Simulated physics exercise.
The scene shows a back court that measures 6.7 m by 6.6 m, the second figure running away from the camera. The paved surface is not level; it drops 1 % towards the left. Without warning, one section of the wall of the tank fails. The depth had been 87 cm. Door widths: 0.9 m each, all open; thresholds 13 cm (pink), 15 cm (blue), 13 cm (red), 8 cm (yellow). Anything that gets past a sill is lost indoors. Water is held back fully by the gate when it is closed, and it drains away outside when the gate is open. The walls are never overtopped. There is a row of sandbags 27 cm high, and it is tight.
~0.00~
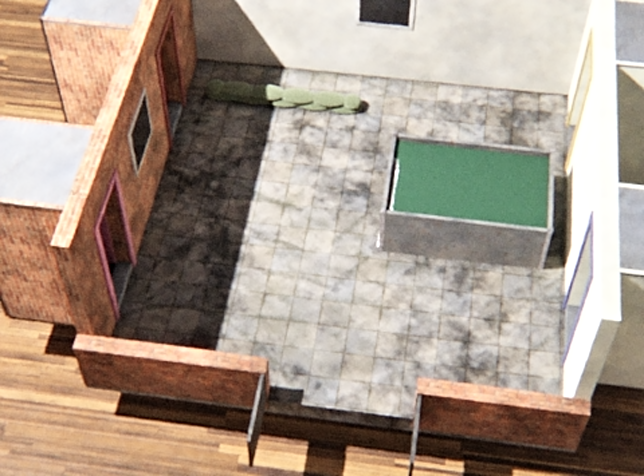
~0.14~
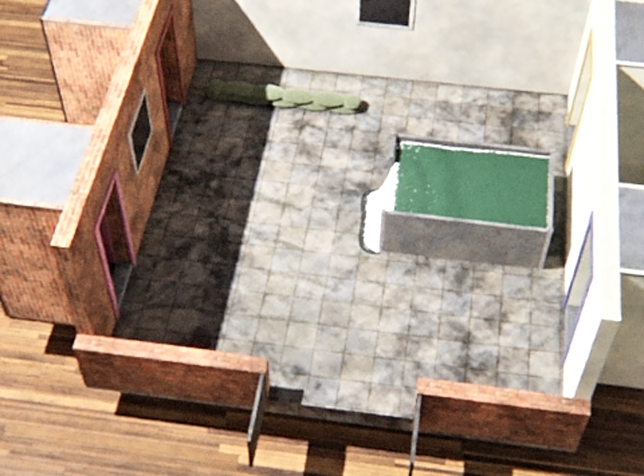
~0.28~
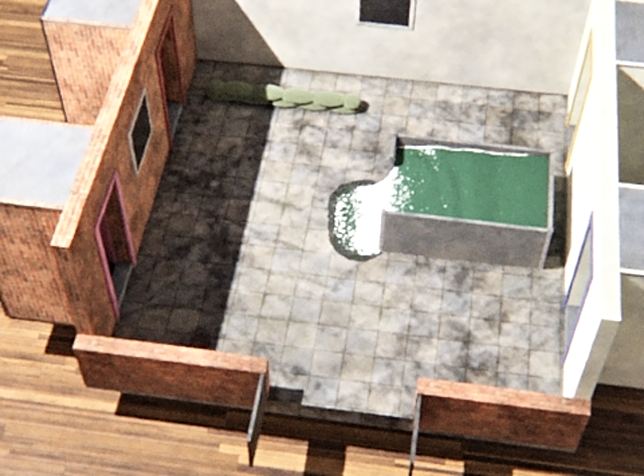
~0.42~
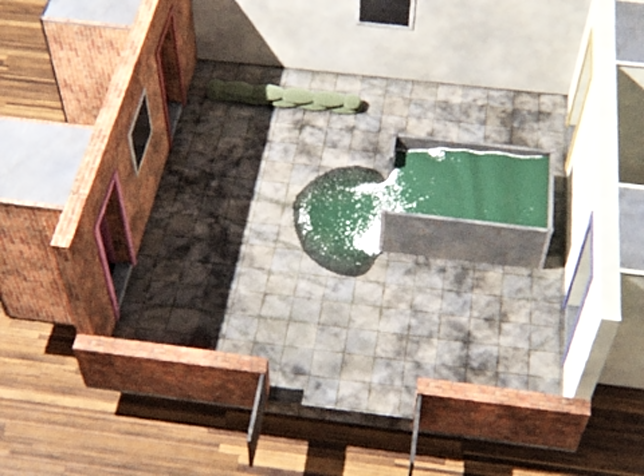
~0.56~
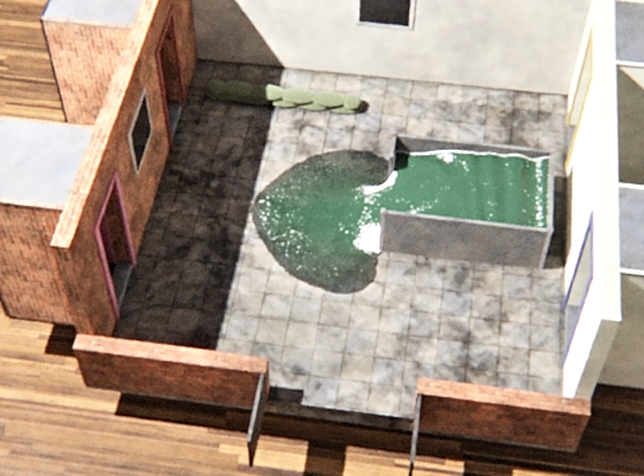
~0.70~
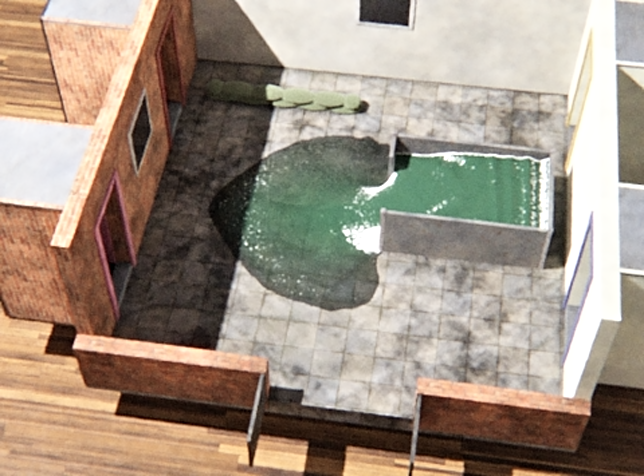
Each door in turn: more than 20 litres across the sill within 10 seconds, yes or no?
Answers: Pink door, yes; blue door, no; red door, yes; yellow door, no.
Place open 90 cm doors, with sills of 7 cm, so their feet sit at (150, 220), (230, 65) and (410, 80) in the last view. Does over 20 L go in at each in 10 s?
In turn: Beyond it, beyond it, short of it.
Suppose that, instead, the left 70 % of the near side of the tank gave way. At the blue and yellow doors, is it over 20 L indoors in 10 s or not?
At blue the amount is beneath the mark, while at yellow it is beneath the mark.
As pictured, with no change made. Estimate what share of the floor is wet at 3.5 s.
I'd guess around 50 %.
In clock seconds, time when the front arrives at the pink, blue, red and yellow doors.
Pink: 1.3 s; blue: 6.5 s; red: 1.3 s; yellow: 6.5 s.
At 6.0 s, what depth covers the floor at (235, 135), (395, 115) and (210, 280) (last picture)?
Taking the spots in order: 12 cm, 3 cm, 10 cm.
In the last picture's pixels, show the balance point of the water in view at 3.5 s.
Around (289, 222).
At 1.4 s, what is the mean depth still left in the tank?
About 54 cm.
After 1.4 s water covers 40 % of the floor and is deepest (43 cm) near (372, 230); pink door 12 cm at the sill, 0 L in, blue door not reached, red door 13 cm at the sill, 0 L in, yellow door not reached.
After 2.2 s water covers 45 % of the floor and is deepest (55 cm) near (104, 364); pink door 26 cm at the sill, 23 L in, blue door not reached, red door 26 cm at the sill, 18 L in, yellow door not reached.
After 3.5 s water covers 50 % of the floor and is deepest (30 cm) near (198, 62); pink door 24 cm at the sill, 76 L in, blue door not reached, red door 22 cm at the sill, 78 L in, yellow door not reached.
After 6.0 s water covers 85 % of the floor and is deepest (17 cm) near (145, 231); pink door 14 cm at the sill, 111 L in, blue door not reached, red door 15 cm at the sill, 102 L in, yellow door not reached.
After 10.0 s water covers 95 % of the floor and is deepest (12 cm) near (566, 183); pink door 11 cm at the sill, 114 L in, blue door 6 cm at the sill, 0 L in, red door 9 cm at the sill, 105 L in, yellow door 8 cm at the sill, 0 L in.
